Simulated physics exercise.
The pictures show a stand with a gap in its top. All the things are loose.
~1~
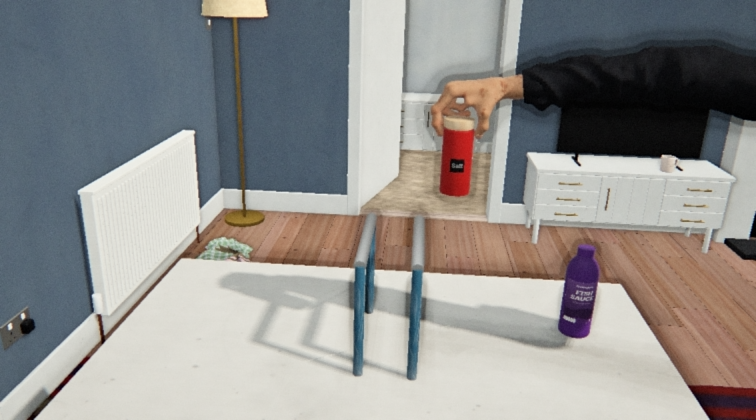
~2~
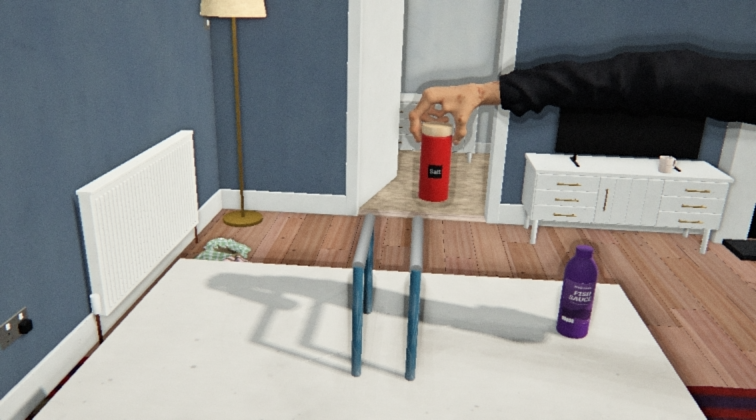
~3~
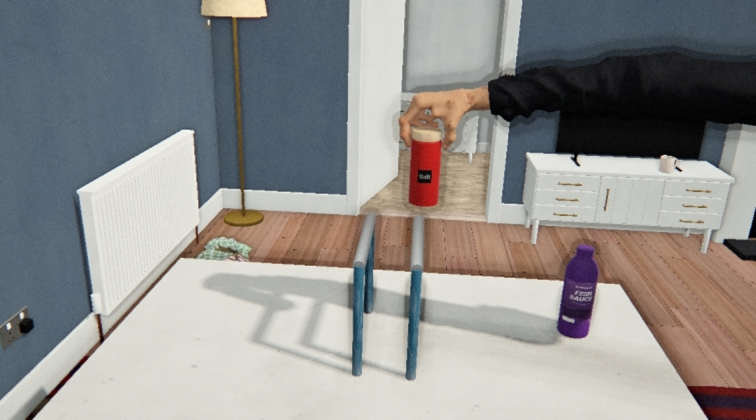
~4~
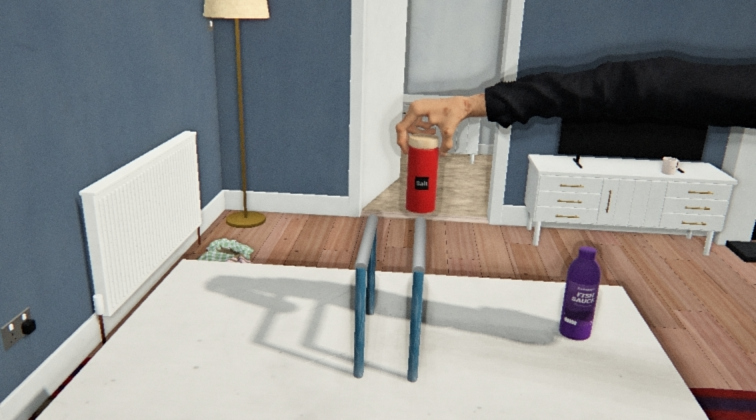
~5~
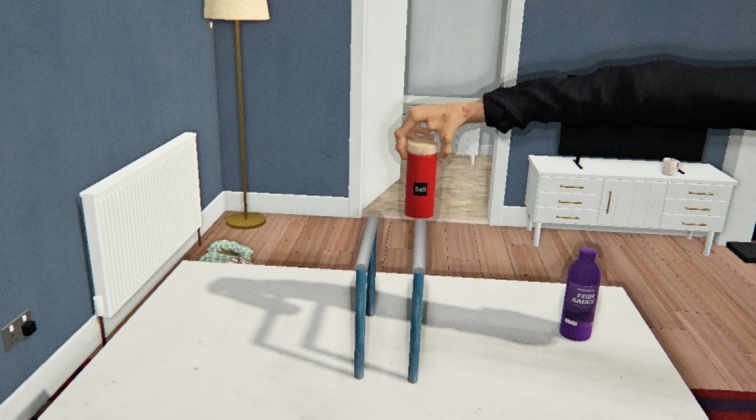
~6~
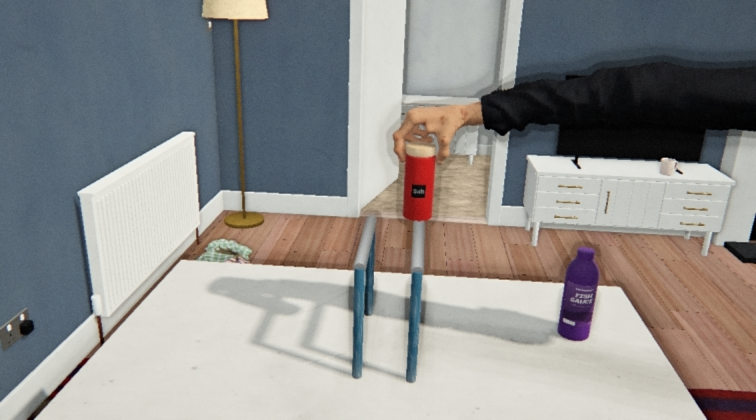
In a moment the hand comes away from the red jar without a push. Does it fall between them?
The jar stays on top.
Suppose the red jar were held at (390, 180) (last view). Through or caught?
Then it reaches the table.
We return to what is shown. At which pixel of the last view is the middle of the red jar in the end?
At about (381, 227).
Then, 0.20 s on from there, red jar shifted about its own width near (418, 205).
Then, 0.50 s on from there, red jar turned 62° from how it was put near (383, 224).
In the end, toppled on the stand or table, red jar; purple bottle unmoved. At the end, from the last picture's camera, red jar near (380, 227). The jar is caught.
